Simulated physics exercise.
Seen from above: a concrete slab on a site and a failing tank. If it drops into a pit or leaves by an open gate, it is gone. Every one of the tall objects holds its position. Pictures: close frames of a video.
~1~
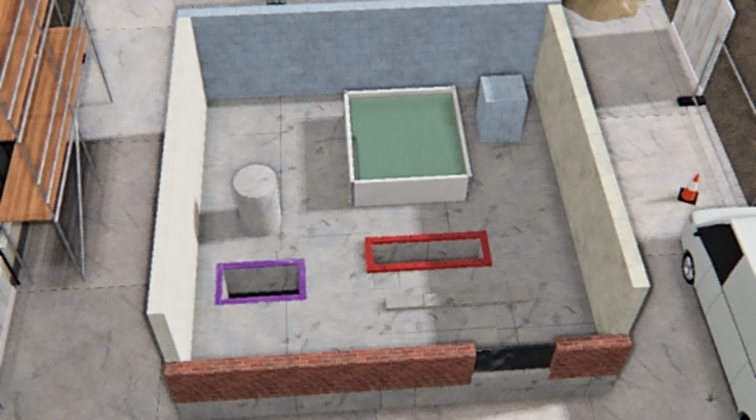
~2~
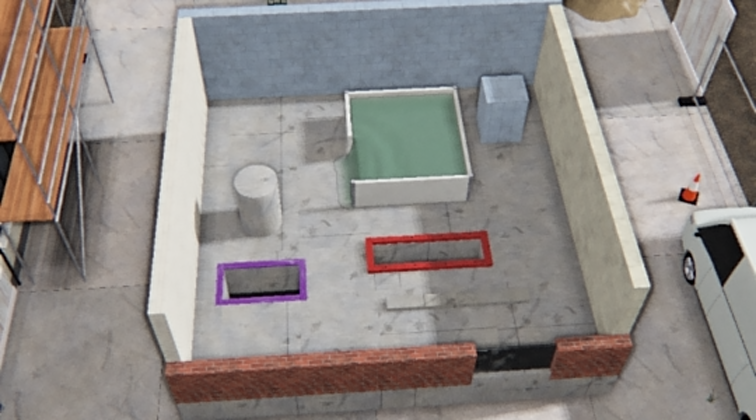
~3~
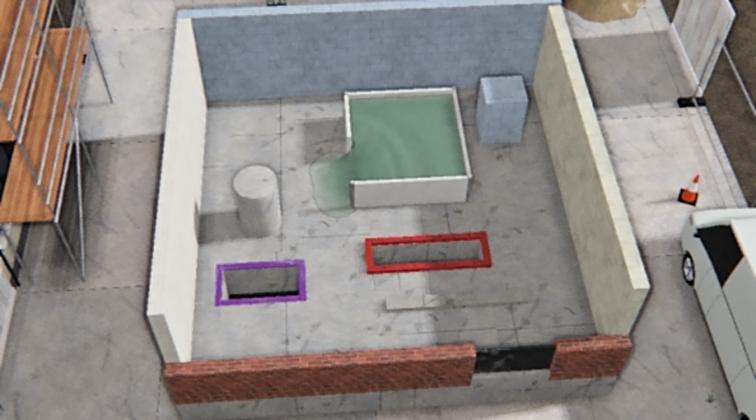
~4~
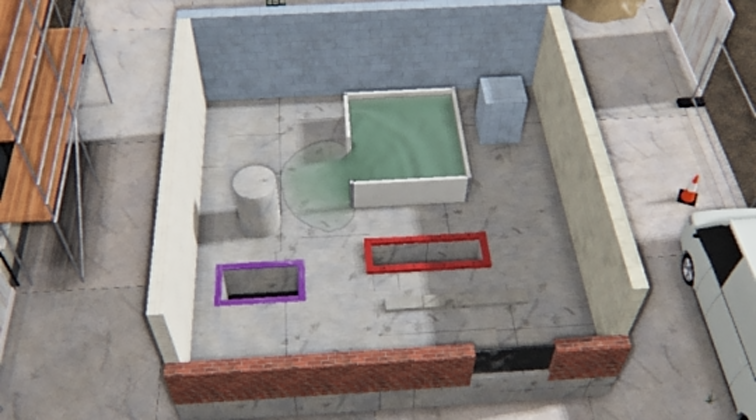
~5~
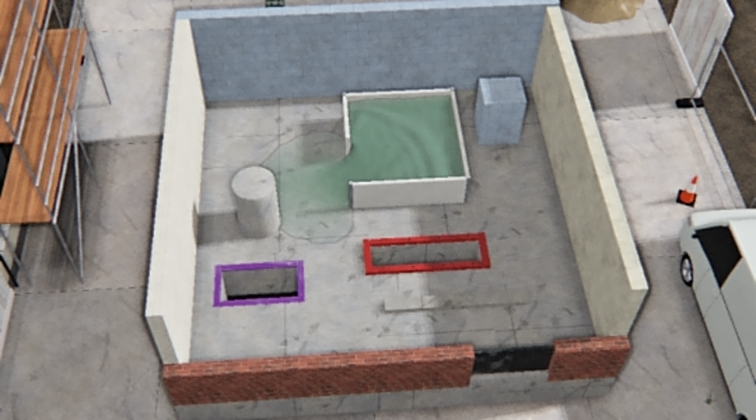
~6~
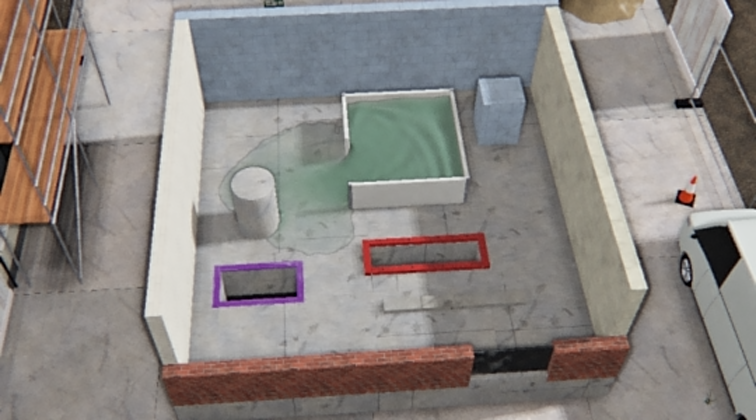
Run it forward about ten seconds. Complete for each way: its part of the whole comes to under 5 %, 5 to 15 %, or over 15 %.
The gate's part comes to under 5 %; the red pit's part comes to under 5 %; the purple pit's part comes to over 15 %.
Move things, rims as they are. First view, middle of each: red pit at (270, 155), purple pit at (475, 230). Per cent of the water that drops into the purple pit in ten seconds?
The purple pit receives 2 per cent.
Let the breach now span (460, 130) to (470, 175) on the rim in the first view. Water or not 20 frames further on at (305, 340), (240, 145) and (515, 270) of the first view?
One after the other: No water, not flooded, wet.
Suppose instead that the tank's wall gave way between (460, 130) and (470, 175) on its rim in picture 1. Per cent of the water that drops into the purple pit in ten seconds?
Roughly 10 per cent goes to the purple pit.
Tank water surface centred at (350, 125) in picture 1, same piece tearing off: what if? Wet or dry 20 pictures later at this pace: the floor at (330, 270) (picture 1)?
Answer: Flooded.
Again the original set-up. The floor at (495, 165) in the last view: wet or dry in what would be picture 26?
Result: Unwetted.
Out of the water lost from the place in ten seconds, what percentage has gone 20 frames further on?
Roughly 40 percent of it.
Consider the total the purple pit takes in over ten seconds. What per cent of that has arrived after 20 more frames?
It would be roughly 40 percent of the ten-second total.
A moment on, water covers 20 % of the floor; the gate 0 %, the red pit 0 %, the purple pit 1 %.
Next, water covers 25 % of the floor; the gate 0 %, the red pit 0 %, the purple pit 5 %.
Then, water covers 40 % of the floor; the gate 0 %, the red pit 0 %, the purple pit 13 %.
Later, water covers 55 % of the floor; the gate 0 %, the red pit 0 %, the purple pit 23 %.
In the end, water covers 85 % of the floor; the gate 0 %, the red pit 0 %, the purple pit 33 %.
